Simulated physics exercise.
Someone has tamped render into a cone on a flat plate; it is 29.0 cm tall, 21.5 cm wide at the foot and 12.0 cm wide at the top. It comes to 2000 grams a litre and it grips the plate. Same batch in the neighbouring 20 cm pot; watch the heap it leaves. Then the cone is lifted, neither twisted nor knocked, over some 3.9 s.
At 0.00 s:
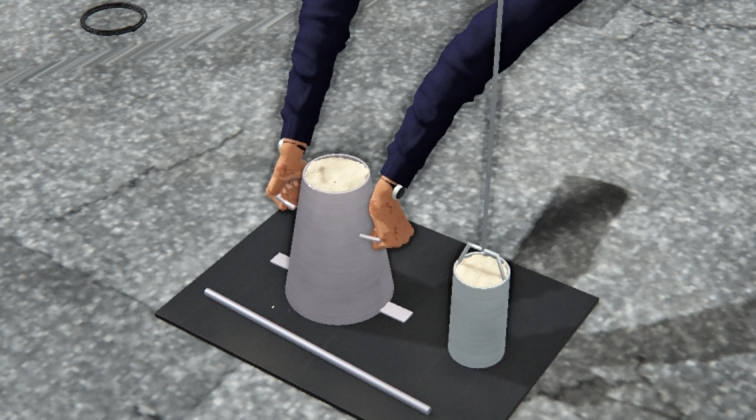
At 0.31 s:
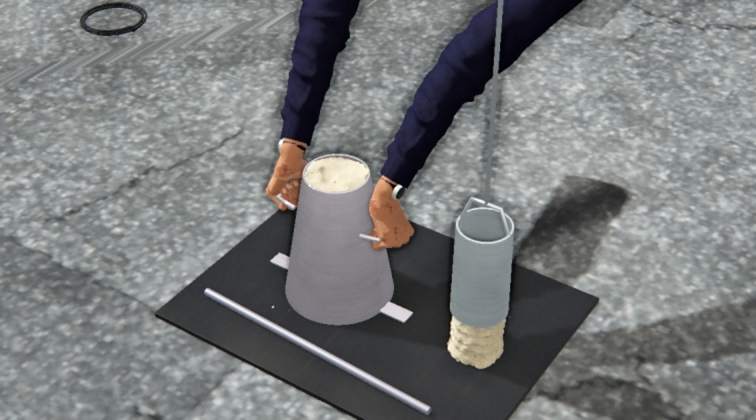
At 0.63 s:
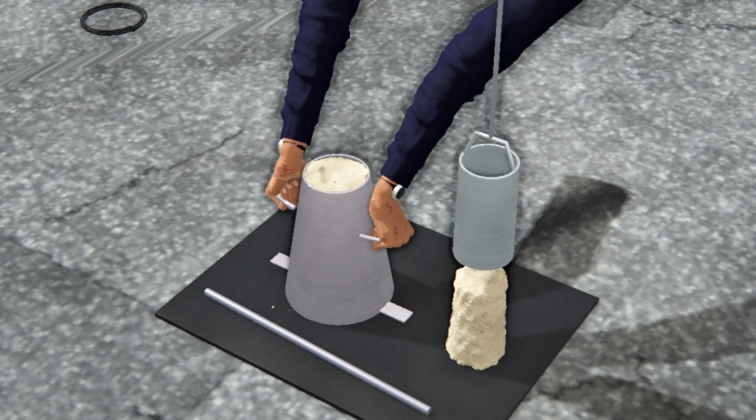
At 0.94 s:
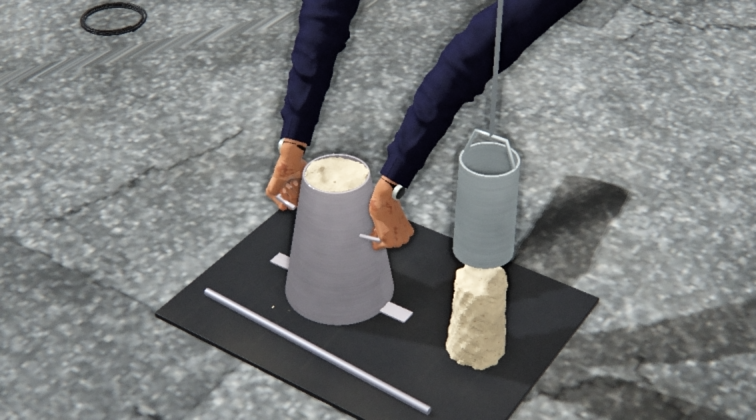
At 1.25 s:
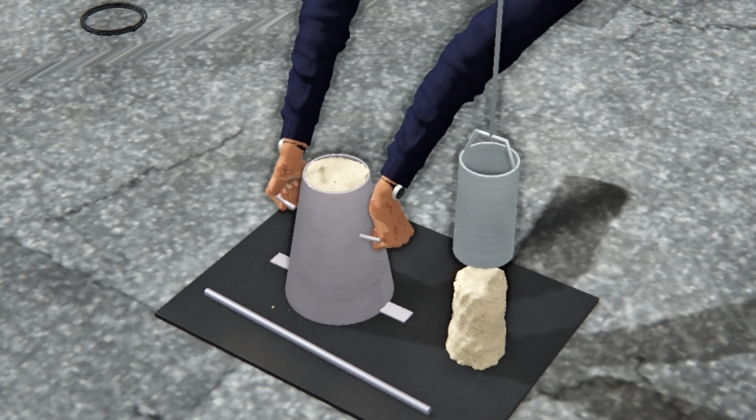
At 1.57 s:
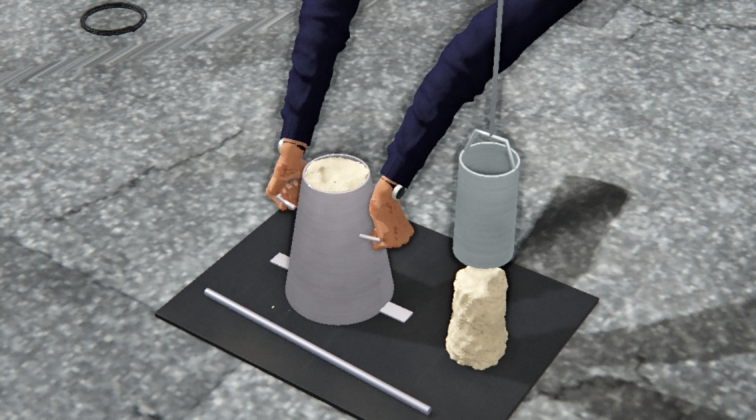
Two hands in dark blue sleeves grip a grey cone filled with pale, lumpy mix on a black plate, seen from above on cracked grey pavement. A silver rod lies in front, a grey cylindrical pot stands at right, and a dark ring rests at upper left. The pot rises straight up on a thin line, uncovering a cream heap that slumps very slightly, while the hands, cone and camera stay still.
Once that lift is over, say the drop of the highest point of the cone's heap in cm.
Roughly 2 cm.
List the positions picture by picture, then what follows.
The first picture shows middle of the pot's mouth at (482, 271), still down; middle of the cone's top at (336, 174), not yet moved.
The second picture shows middle of the pot's mouth at (485, 226), raised 10 cm; middle of the cone's top at (336, 174), not yet moved.
The third picture shows middle of the pot's mouth at (489, 162), raised 24 cm; what the pot left 18 cm high and 11 cm wide, top at (481, 278); middle of the cone's top at (336, 174), not yet moved.
The fourth picture shows middle of the pot's mouth at (490, 160), raised 25 cm; what the pot left 18 cm high and 11 cm wide, top at (481, 279); middle of the cone's top at (336, 174), not yet moved.
The fifth picture shows middle of the pot's mouth at (490, 160), raised 25 cm; what the pot left 18 cm high and 12 cm wide, top at (481, 279); middle of the cone's top at (336, 174), not yet moved.
The sixth picture shows middle of the pot's mouth at (490, 160), raised 25 cm; what the pot left 18 cm high and 12 cm wide, top at (481, 279); middle of the cone's top at (336, 174), not yet moved.
After 2.5 s, the cone is up 6.3 cm; the render has come down 1.7 cm to 27 cm and is 22 cm wide.
After 3.5 s, the cone is up 18 cm; the render has come down 2.0 cm to 27 cm and is 23 cm wide.
After 4.5 s, the cone is up 30 cm; the render has come down 2.2 cm to 27 cm and is 23 cm wide.
After 5.7 s, the cone is clear; the render has come down 2.4 cm to 27 cm and is 23 cm wide.
After 6.2 s, at rest, the cone is clear; the render has come down 2.4 cm to 27 cm and is 23 cm wide.
